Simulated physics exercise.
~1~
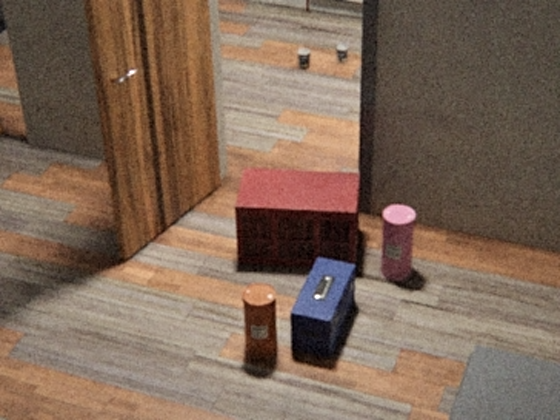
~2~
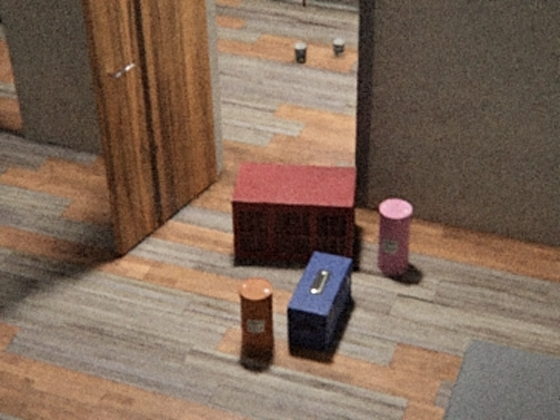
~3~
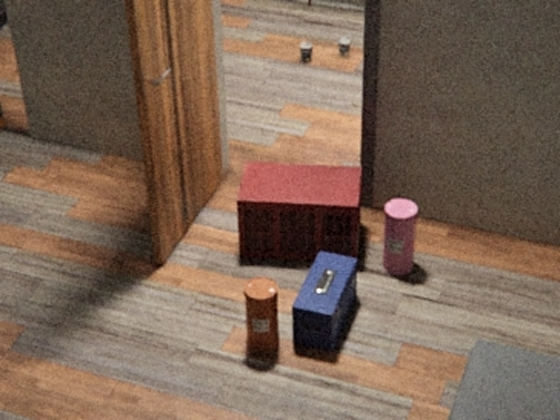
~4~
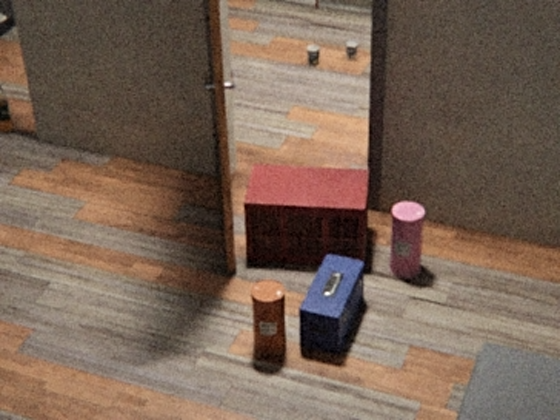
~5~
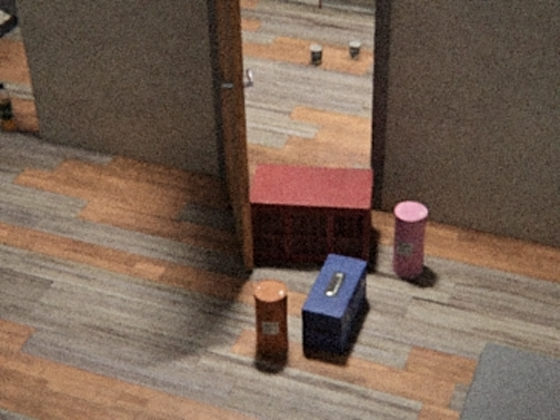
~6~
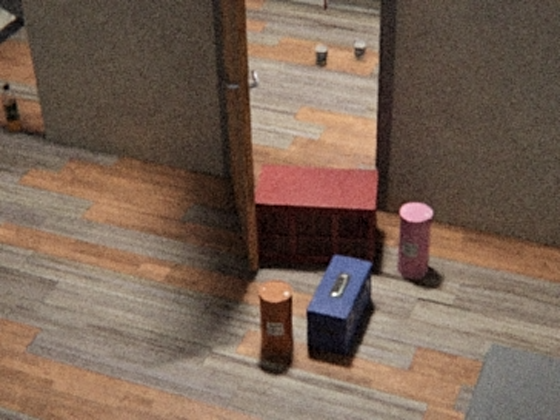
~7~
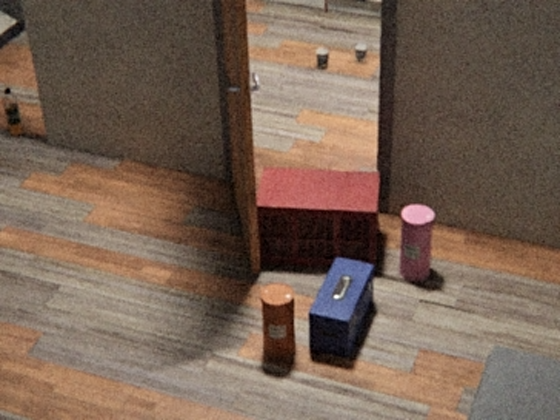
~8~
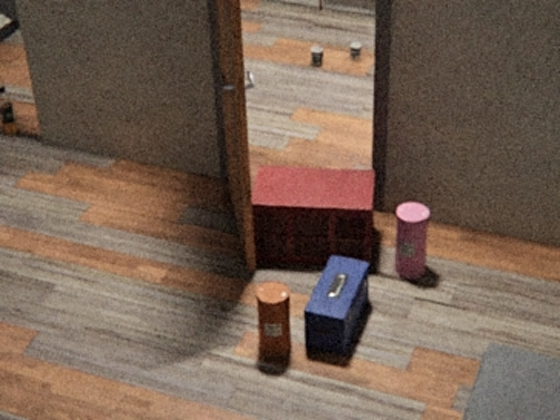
A brown wooden door stands wide open at the left of a doorway, in a room with grey and orange-brown plank flooring, seen from above by a slightly swaying camera. A red chest sits in front of the opening, with a pink canister to its right and a blue toolbox and an orange canister nearer the viewer. The door swings rightward towards its frame, turning nearly edge-on, with nobody in view. It stops short beside the chest's left end and stays well open, while the chest, toolbox and both canisters remain in place.
